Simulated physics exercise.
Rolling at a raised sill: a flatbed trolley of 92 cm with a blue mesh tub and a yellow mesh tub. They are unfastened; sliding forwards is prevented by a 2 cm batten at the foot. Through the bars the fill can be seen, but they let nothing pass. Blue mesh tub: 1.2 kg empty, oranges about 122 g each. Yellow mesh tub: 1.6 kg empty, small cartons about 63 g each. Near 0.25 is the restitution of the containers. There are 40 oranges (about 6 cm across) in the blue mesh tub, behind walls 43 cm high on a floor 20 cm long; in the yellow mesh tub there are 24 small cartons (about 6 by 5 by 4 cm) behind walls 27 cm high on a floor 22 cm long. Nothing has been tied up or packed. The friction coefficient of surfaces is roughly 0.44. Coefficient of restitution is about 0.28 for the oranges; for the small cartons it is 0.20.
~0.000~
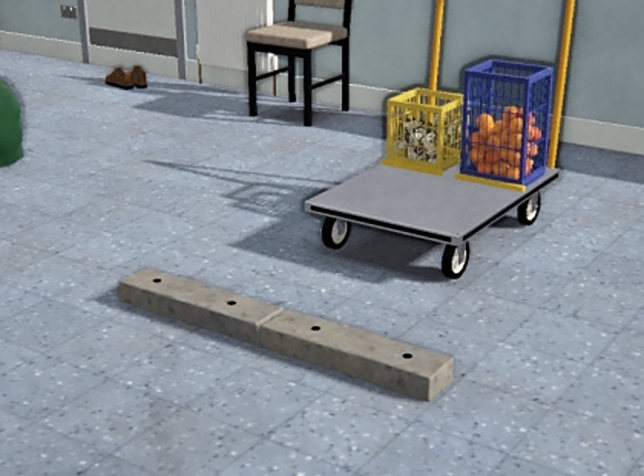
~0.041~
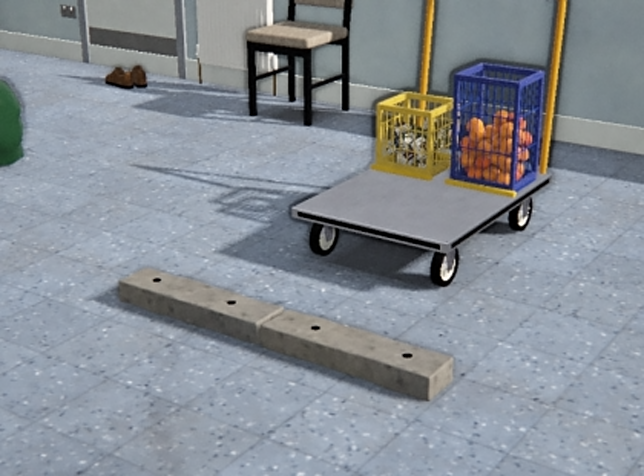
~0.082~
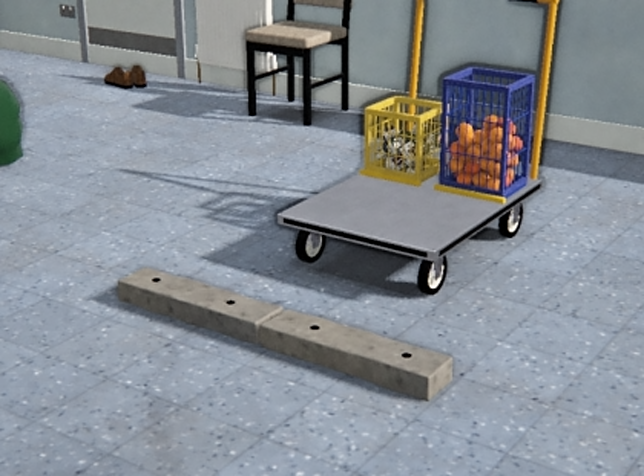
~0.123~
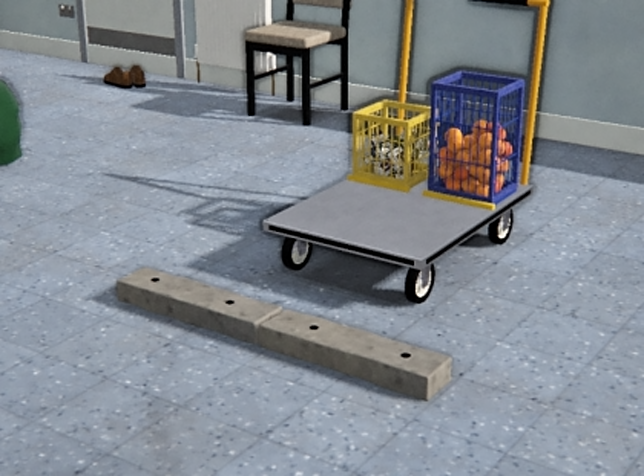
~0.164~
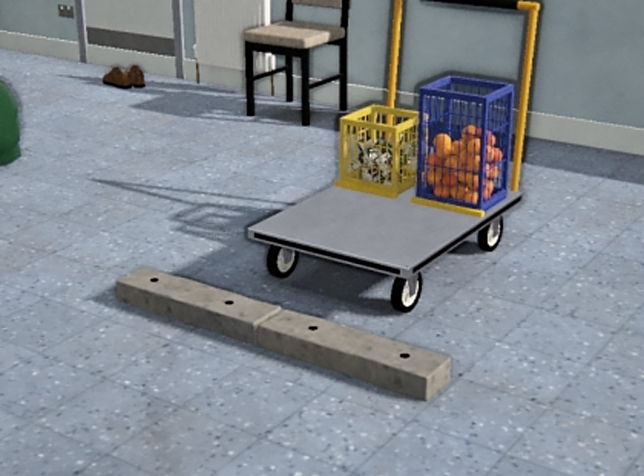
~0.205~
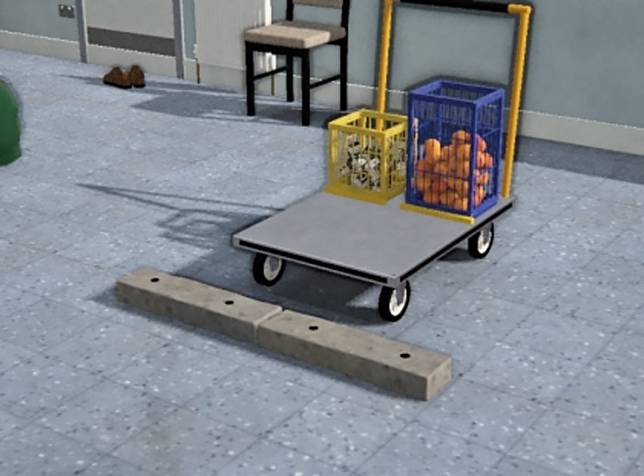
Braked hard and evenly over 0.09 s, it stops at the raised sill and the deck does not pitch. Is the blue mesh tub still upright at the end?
Oh, over it goes.
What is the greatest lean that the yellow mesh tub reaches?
I'd say the peak lean is close to 15°.
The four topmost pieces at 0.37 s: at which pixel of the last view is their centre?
Centred close to (432, 155).
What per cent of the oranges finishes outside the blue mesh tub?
Somewhere close to 25 per cent, I reckon.
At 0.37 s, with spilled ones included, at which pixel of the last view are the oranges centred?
Their middle is at about (424, 184).
After 0.25 s, it starts to lose speed.
After 0.37 s, the blue mesh tub leans 19° with 0 of 40 out and the yellow mesh tub leans 11° with 0 of 24 out.
After 0.55 s, the blue mesh tub leans 59° with 0 of 40 out and the yellow mesh tub leans 6° with 0 of 24 out.
After 0.85 s, the blue mesh tub is down with 2 of 40 out and the yellow mesh tub is upright with 0 of 24 out.
Outcome (at 1.65 s), the blue mesh tub is down with 10 of 40 out and the yellow mesh tub is upright with 0 of 24 out. Greatest lean of the blue mesh tub, 93°.
